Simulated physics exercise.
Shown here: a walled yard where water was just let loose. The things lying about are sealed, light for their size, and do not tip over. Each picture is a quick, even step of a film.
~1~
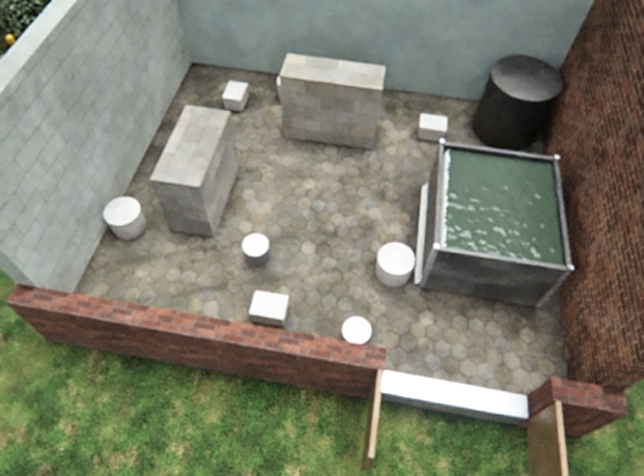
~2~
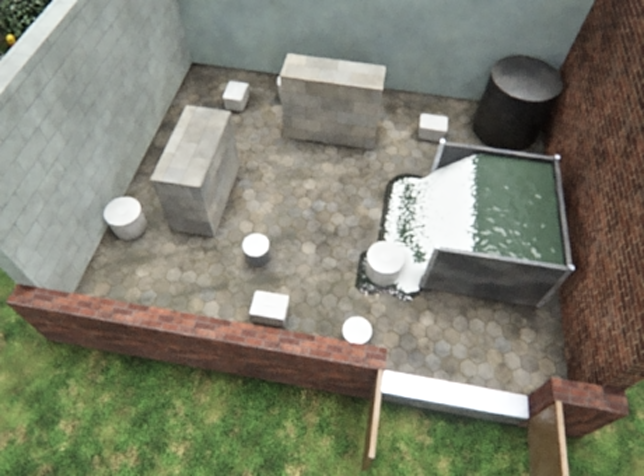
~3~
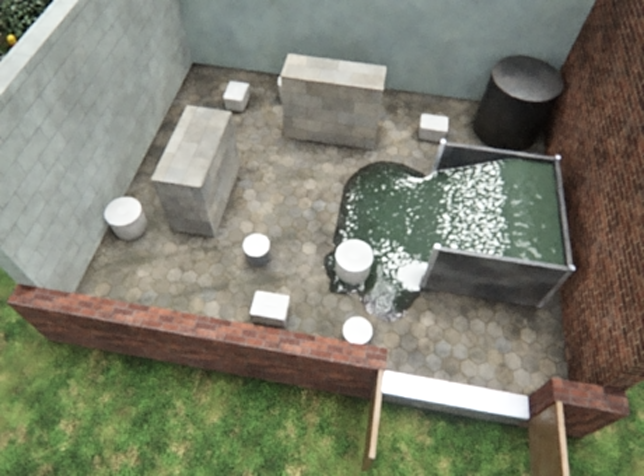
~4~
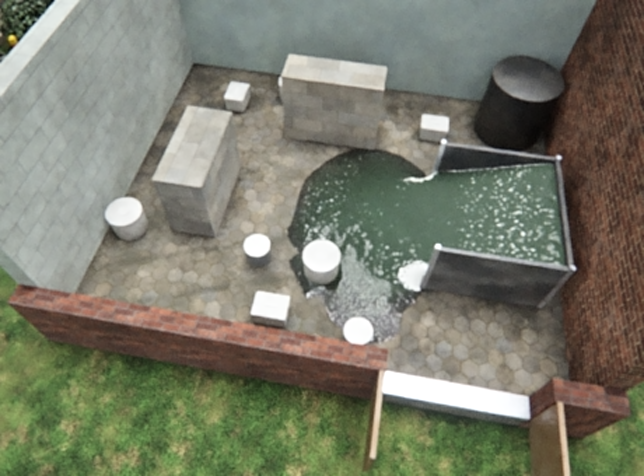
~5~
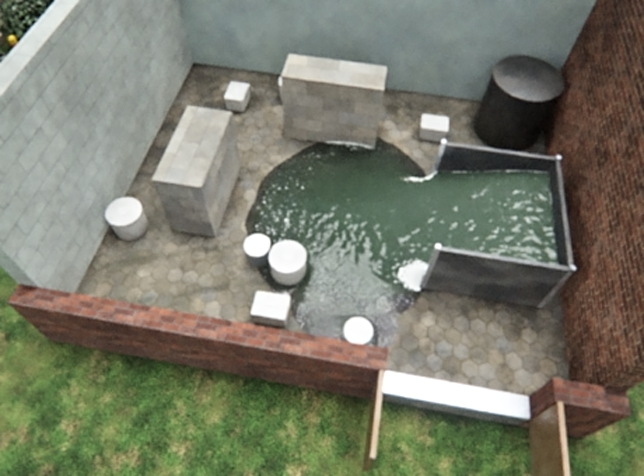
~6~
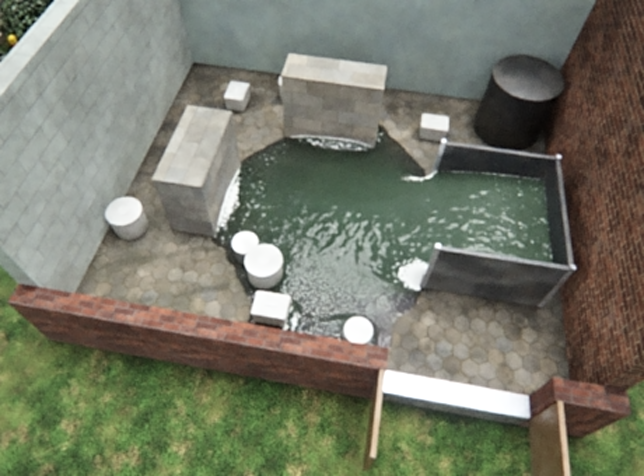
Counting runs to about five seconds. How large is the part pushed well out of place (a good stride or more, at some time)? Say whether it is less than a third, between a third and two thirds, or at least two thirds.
At minimum two thirds of the things get pushed well away.
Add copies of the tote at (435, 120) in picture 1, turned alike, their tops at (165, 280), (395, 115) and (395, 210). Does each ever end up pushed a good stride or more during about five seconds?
Results - 1: Ends up far away; 2: Doesn't go far; 3: Ends up far away.
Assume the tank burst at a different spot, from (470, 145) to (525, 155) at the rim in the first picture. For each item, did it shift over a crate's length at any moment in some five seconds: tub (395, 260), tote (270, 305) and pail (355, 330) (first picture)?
In that order: Under that, less than that, never so far.
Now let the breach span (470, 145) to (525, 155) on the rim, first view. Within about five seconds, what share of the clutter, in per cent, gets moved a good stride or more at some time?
I'd guess close to 50 percent.
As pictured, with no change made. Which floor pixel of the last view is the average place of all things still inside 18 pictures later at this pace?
Near (254, 175).
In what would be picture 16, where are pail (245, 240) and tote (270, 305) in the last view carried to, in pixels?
Look for them at about (84, 241) and about (132, 288).
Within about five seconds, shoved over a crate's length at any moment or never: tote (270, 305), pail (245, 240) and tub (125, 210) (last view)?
Tally in given order: The full distance / the full distance / the full distance.
A moment on, 2 of 8 are well off their spots; 0 afloat.
Next, 3 of 8 are well off their spots; 3 afloat.
Later, 5 of 8 are well off their spots; 4 afloat.
In the end, 6 of 8 are well off their spots, and 6 have been at some point; 5 afloat.
